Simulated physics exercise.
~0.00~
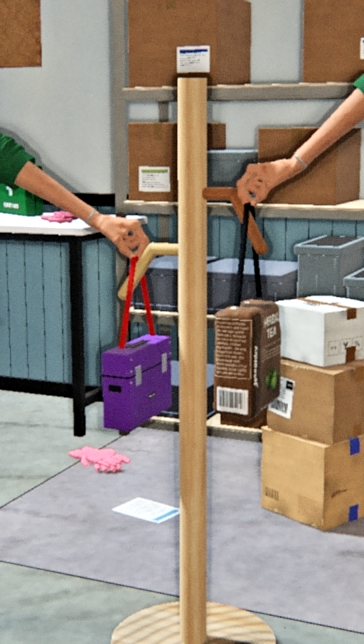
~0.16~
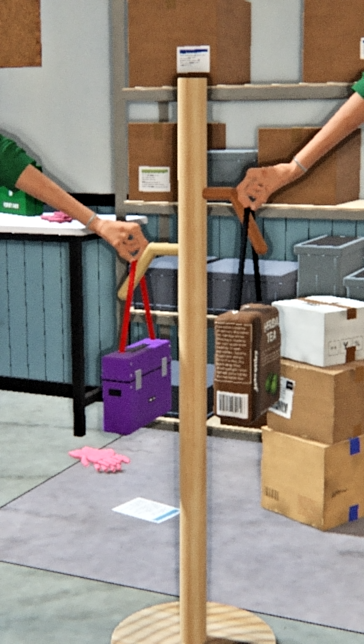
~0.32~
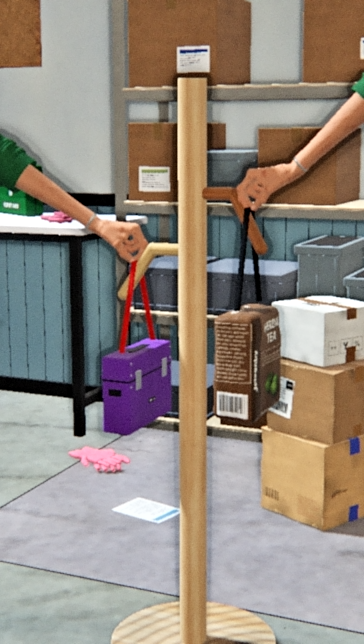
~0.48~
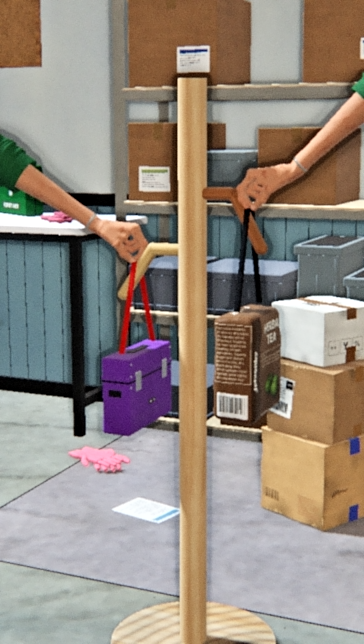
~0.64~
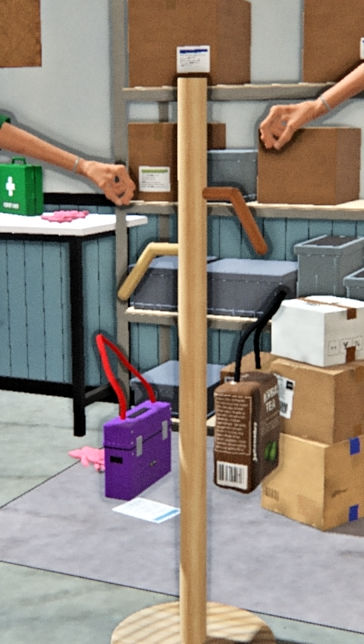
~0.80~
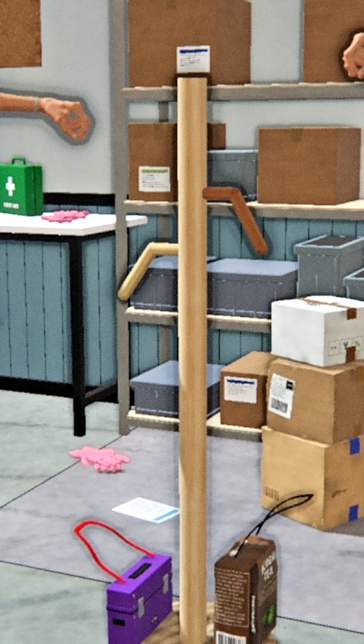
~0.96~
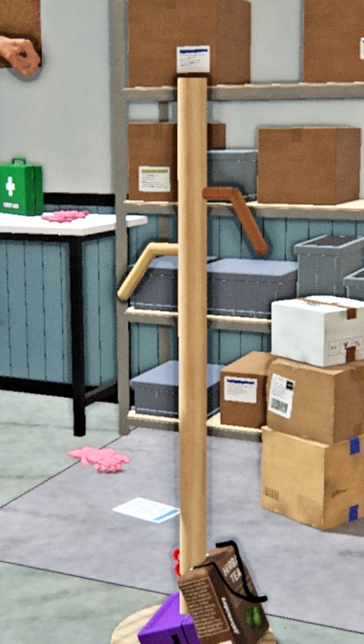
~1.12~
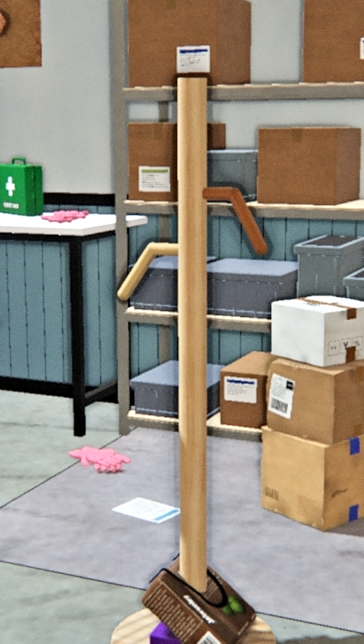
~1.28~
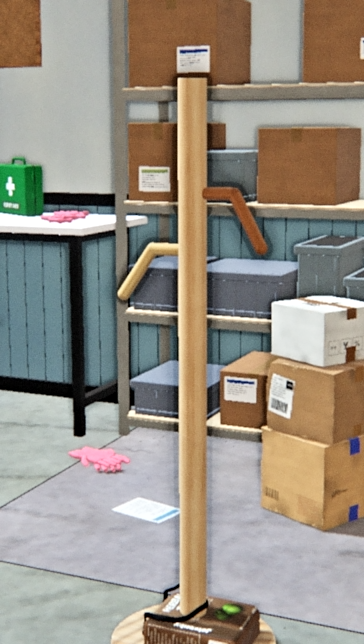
A purple case with a red loop and a brown sack with a black loop are held by two hands at the angled pegs of a wooden post, the case left and the sack right. The fixed view faces a storeroom with shelves of boxes and grey bins, stacked cartons at right and a table at left. The hands barely shift, then let go and draw back. Both items drop upright to the floor, their loops off the pegs. They tip together at the post's base, and the sack ends on its side there, the case hidden from view.
